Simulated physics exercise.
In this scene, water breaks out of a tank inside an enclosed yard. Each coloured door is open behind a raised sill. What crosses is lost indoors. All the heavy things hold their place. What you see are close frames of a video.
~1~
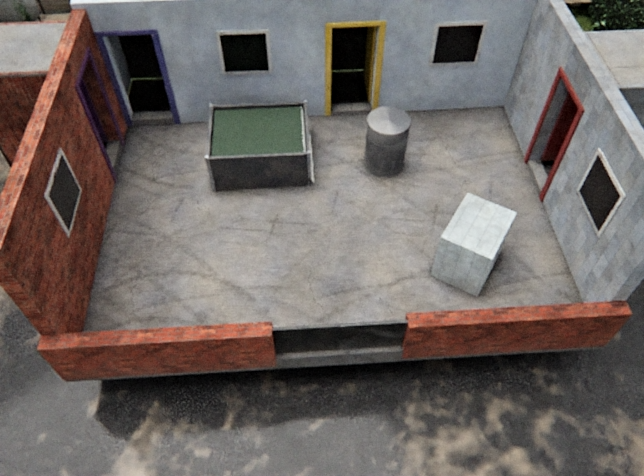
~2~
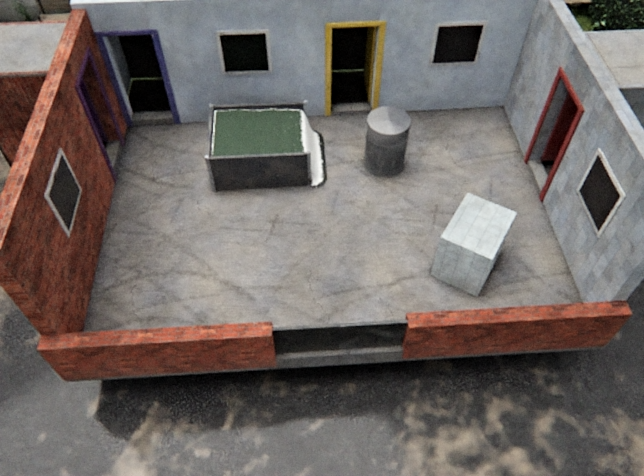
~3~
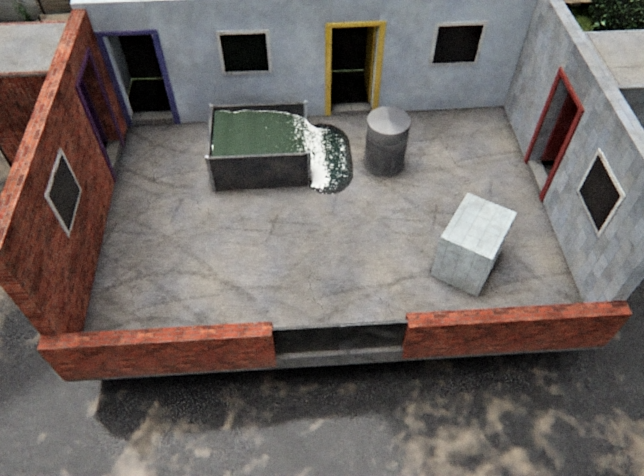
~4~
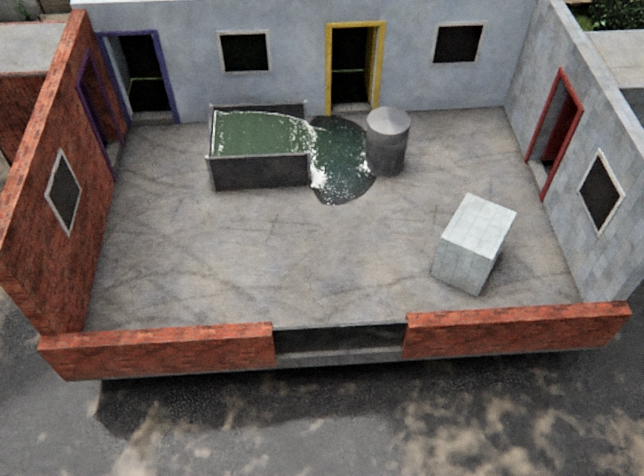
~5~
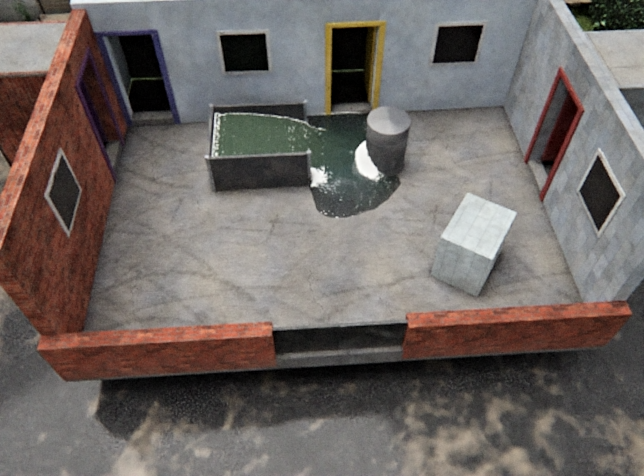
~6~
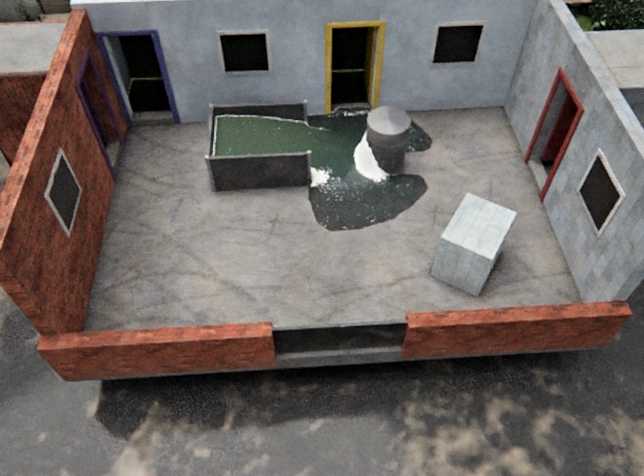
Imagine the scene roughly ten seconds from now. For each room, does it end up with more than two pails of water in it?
My prediction: Blue door: Within two buckets, red door: Within two buckets, purple door: Within two buckets, yellow door: Exceeds two buckets.
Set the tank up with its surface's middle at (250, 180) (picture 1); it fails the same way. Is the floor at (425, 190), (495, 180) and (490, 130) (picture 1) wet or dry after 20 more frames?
The first spot ends up sodden, the second sodden and the third sodden.
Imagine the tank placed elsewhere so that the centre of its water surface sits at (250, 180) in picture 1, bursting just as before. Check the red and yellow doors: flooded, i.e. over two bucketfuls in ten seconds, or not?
Lab note - red tops the mark, yellow tops the mark.
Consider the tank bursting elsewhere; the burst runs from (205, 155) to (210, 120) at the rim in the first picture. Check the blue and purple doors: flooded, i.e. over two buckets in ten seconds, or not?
The blue door exceeds the limit and the purple door exceeds the limit.
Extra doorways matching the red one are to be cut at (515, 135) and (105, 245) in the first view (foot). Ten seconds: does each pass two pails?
Log: Door one beats the mark; door two misses the mark.
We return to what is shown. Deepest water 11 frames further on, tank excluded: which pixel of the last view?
Close to (494, 113).
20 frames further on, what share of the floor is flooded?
I'd estimate some 50 per cent.
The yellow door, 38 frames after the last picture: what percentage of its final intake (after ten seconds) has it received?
About 100 per cent.
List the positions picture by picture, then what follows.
The first picture shows still water in the tank at (259, 132).
In the second picture, the front is at (314, 186), out from the gap at (306, 148).
In the third picture, the front is at (329, 127), out from the gap at (306, 150).
In the fourth picture, water pours out at (306, 151) and has run to (358, 128).
In the fifth picture, water pours out at (306, 152) and has run to a hidden place.
In the sixth picture, the front is at (425, 136), out from the gap at (306, 152).
A moment on, water covers 25 % of the floor; the blue door not reached, the red door not reached, the purple door not reached, the yellow door under two buckets in.
Next, water covers 40 % of the floor; the blue door not reached, the red door wet at the sill, nothing in, the purple door not reached, the yellow door over two buckets in.
Then, water covers 50 % of the floor; the blue door not reached, the red door wet at the sill, nothing in, the purple door not reached, the yellow door far over two buckets in.
Later, water covers 70 % of the floor; the blue door wet at the sill, nothing in, the red door wet at the sill, nothing in, the purple door not reached, the yellow door far over two buckets in.
In the end, water covers 95 % of the floor; the blue door wet at the sill, nothing in, the red door wet at the sill, nothing in, the purple door wet at the sill, nothing in, the yellow door far over two buckets in.
